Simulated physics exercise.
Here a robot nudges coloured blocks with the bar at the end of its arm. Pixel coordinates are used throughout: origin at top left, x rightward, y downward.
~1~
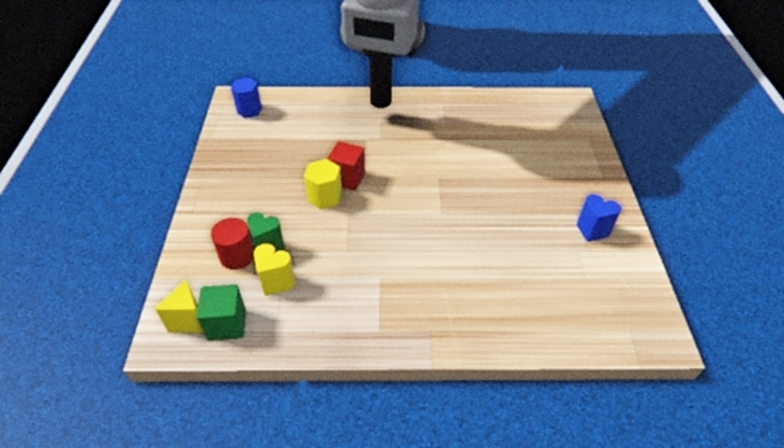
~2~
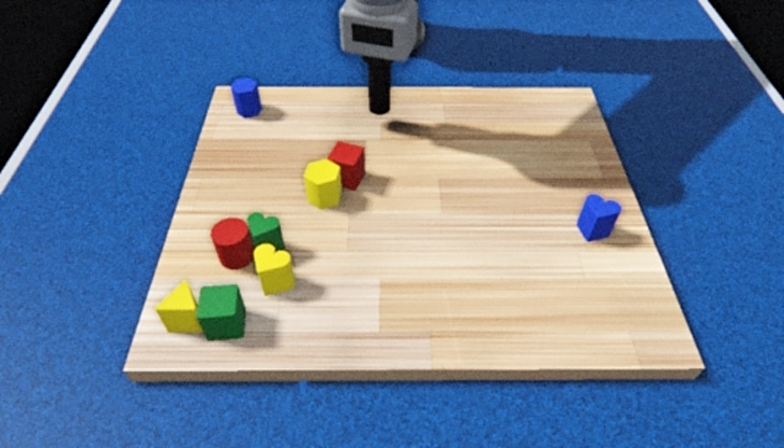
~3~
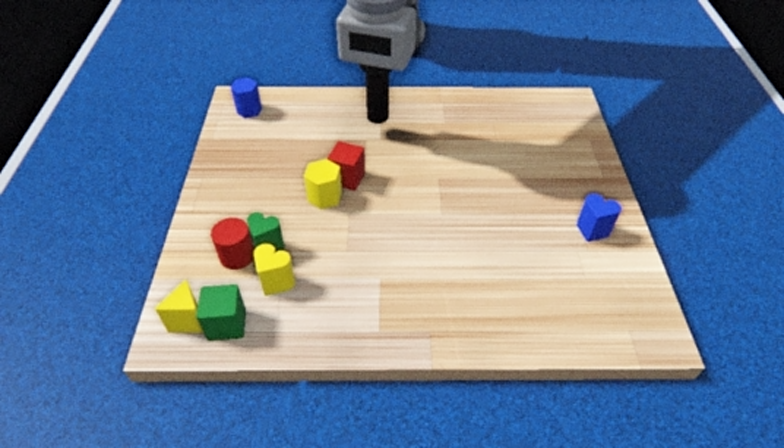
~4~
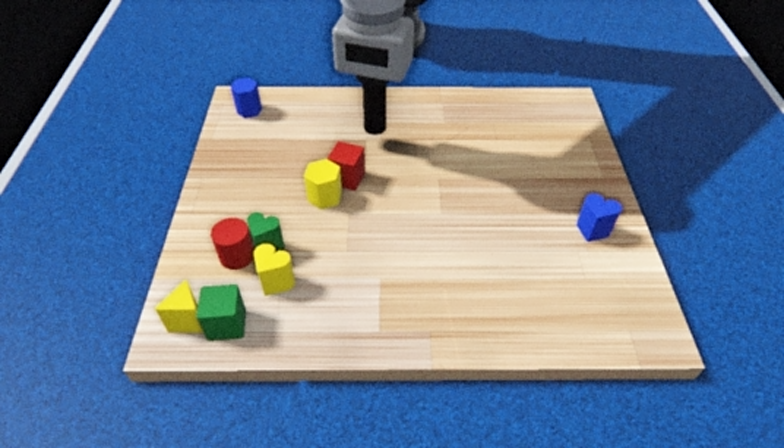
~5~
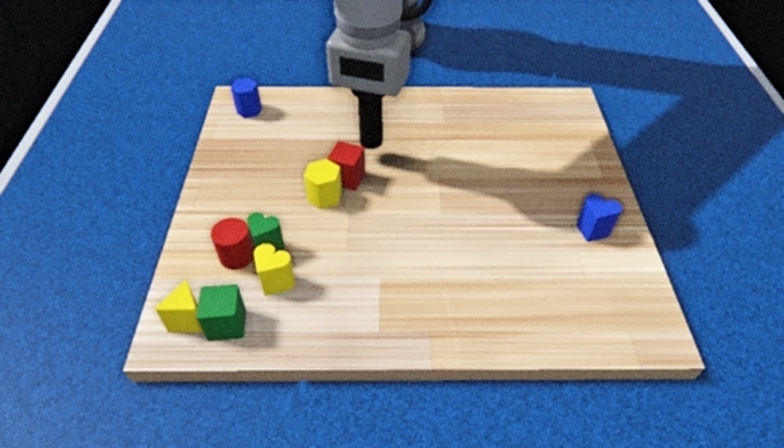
We see a robot arm with a dark bar above a wooden board scattered with red, yellow, green and blue blocks. The bar moves a short way down and slightly left, nearing the red cube, while the blocks stay still.
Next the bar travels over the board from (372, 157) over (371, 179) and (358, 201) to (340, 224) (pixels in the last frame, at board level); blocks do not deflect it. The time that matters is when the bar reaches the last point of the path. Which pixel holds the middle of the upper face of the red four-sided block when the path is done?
I expect it at (329, 169).
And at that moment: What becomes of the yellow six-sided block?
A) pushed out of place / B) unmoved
A.
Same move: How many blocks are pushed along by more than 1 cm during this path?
The number will come to 2.
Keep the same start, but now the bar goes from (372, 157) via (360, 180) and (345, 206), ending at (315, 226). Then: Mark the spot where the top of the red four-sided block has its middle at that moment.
For the centre of its top, I'd go with (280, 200).
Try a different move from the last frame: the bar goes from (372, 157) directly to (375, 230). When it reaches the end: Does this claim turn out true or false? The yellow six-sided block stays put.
Answer: False.
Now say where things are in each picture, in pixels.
The first picture shows lower end of the bar at (381, 103), tops of blocks, green heart at (262, 223), yellow six-sided block at (322, 171), red four-sided block at (346, 153).
The second picture shows bar at (380, 109), blocks as before.
The third picture shows bar at (378, 117), blocks as before.
The fourth picture shows bar at (375, 128), blocks as before.
The fifth picture shows bar at (371, 142), green heart at (262, 223), yellow six-sided block at (322, 171), red four-sided block at (346, 153).
What follows on the original path. One third of the way, bar at (370, 165); yellow six-sided block at (315, 173); red four-sided block at (342, 159), turned 35° clockwise.
Two thirds of the way, bar at (357, 187); yellow six-sided block at (294, 176); red four-sided block at (330, 168), turned 85° clockwise.
At the end, bar at (339, 210); green heart not moved; yellow six-sided block at (292, 176); red four-sided block at (329, 169), turned 95° clockwise.
